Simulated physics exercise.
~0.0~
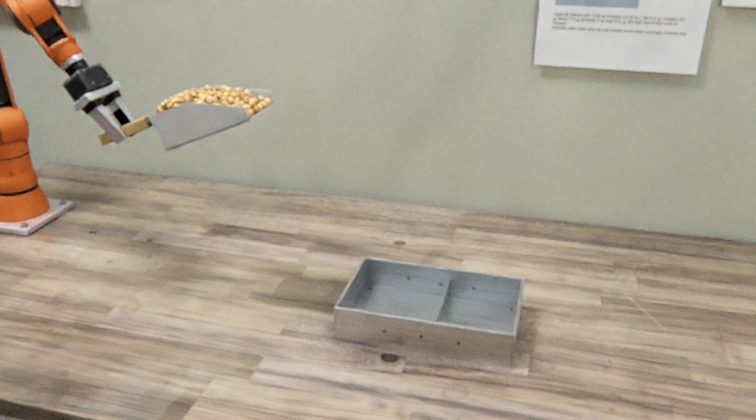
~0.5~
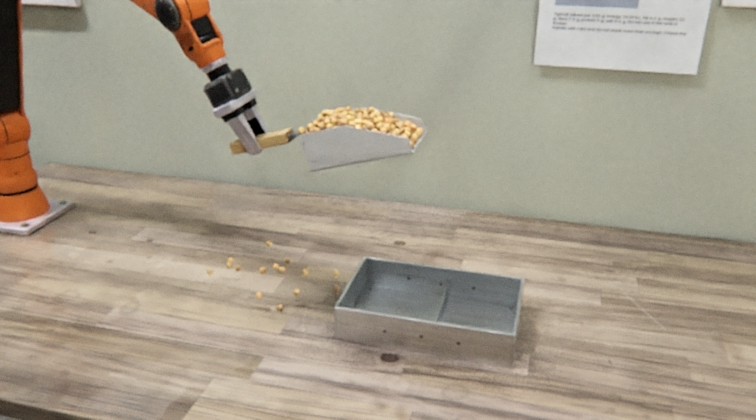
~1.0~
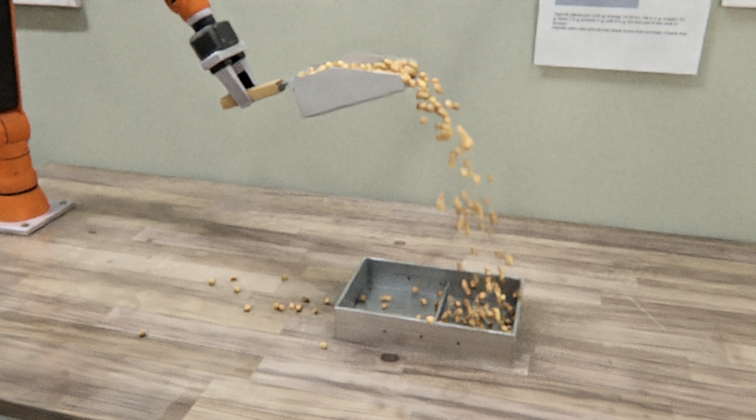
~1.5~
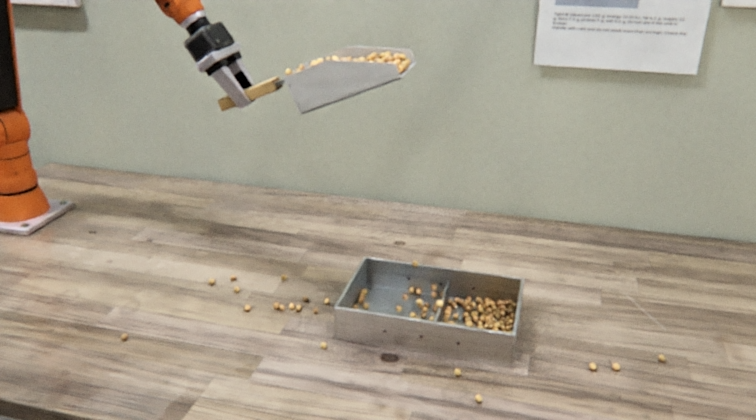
An orange robot arm holds a grey scoop heaped with dried chickpeas above a wooden table, with a shallow metal box divided by a cross wall standing to the right. The arm carries the scoop rightward, and a few chickpeas spill onto the table left of the box. A stream then pours over the scoop's front edge, landing mostly in the box's right part. The scoop tips back and the flow stops. At the end, many chickpeas remain in the raised scoop, a pile fills the right part, fewer lie in the left, and strays dot the table.
